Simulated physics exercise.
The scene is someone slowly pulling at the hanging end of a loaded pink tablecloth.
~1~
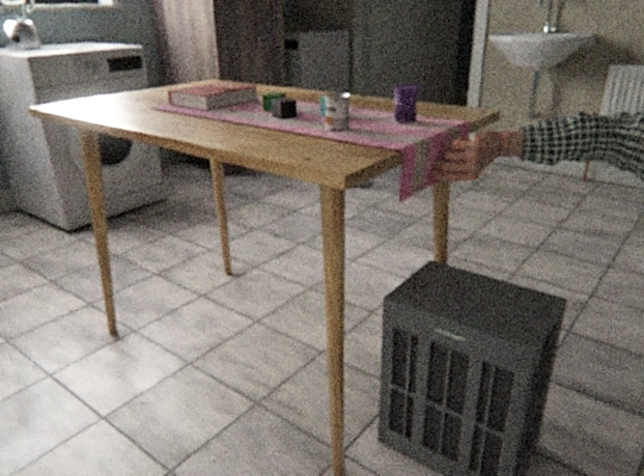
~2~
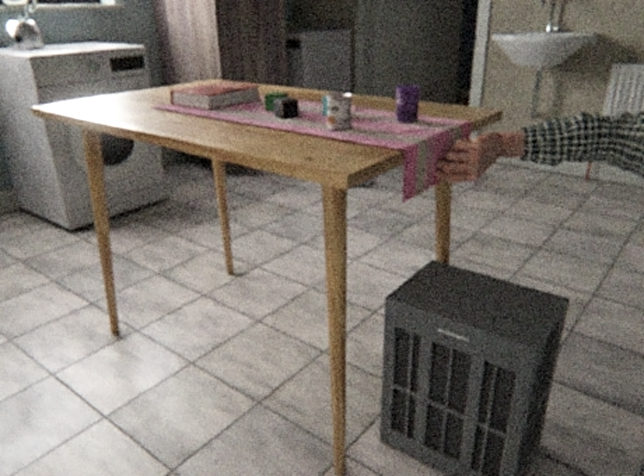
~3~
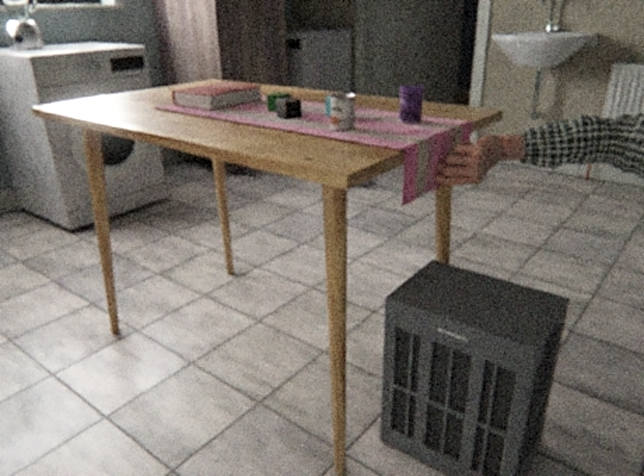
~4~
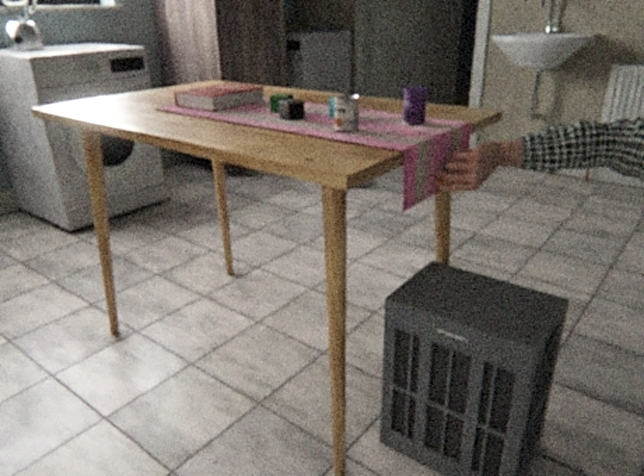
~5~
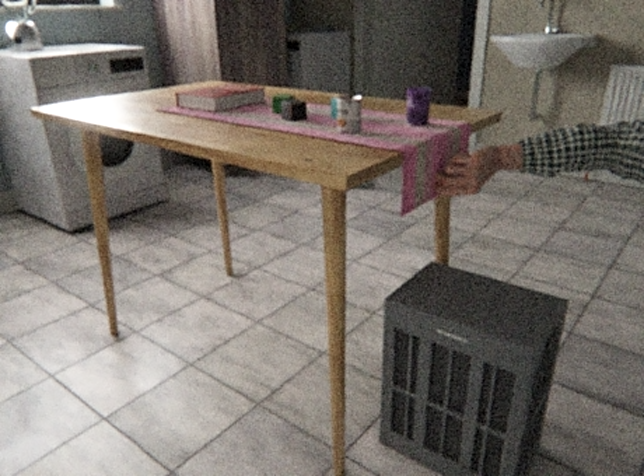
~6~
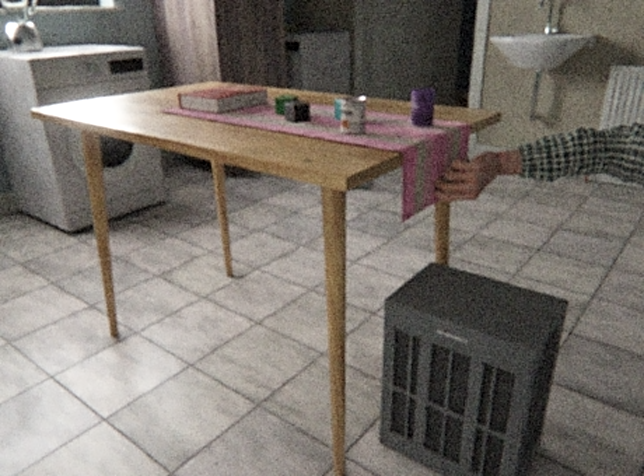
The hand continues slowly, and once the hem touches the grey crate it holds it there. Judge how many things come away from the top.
Two leave.
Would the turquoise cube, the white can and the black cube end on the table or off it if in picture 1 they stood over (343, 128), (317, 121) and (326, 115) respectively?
The turquoise cube is off the top, the white can is still on top, the black cube is still on top.
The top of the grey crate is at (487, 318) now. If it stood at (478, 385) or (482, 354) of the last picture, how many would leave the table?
Counts: 4 / 3.
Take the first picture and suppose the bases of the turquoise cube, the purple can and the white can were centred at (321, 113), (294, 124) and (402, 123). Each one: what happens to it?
Note: Turquoise cube kept on top; purple can kept on top; white can lost.
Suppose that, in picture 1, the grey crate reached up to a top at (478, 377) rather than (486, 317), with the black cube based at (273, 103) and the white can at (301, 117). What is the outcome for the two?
As for the black cube, it stays in place; as for the white can, it leaves the top.
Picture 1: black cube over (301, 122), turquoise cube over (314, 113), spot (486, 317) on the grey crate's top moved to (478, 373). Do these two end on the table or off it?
Here's what happens: The black cube leaves its perch, the turquoise cube leaves its perch.
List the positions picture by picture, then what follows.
The first picture shows hem (399, 202); purple can (406, 87); white can (337, 95); turquoise cube (333, 96); black cube (284, 99); green cube (274, 93); top of the crate (486, 317).
The second picture shows hem (402, 203); purple can (408, 87).
The third picture shows hem (401, 206); white can (343, 95).
The fourth picture shows hem (402, 212); turquoise cube (341, 98); top of the crate (488, 317).
The fifth picture shows hem (401, 217); black cube (294, 101).
The sixth picture shows hem (401, 223); purple can (424, 90); white can (353, 99); turquoise cube (347, 99); black cube (297, 102); green cube (286, 96).
Soon after, hem near (435, 224); all still up.
After that, hem near (434, 258); purple can gone.
And then, hem on the crate; purple can and white can gone.
In the end, hem on the crate; purple can and white can gone. Over the edge go two.
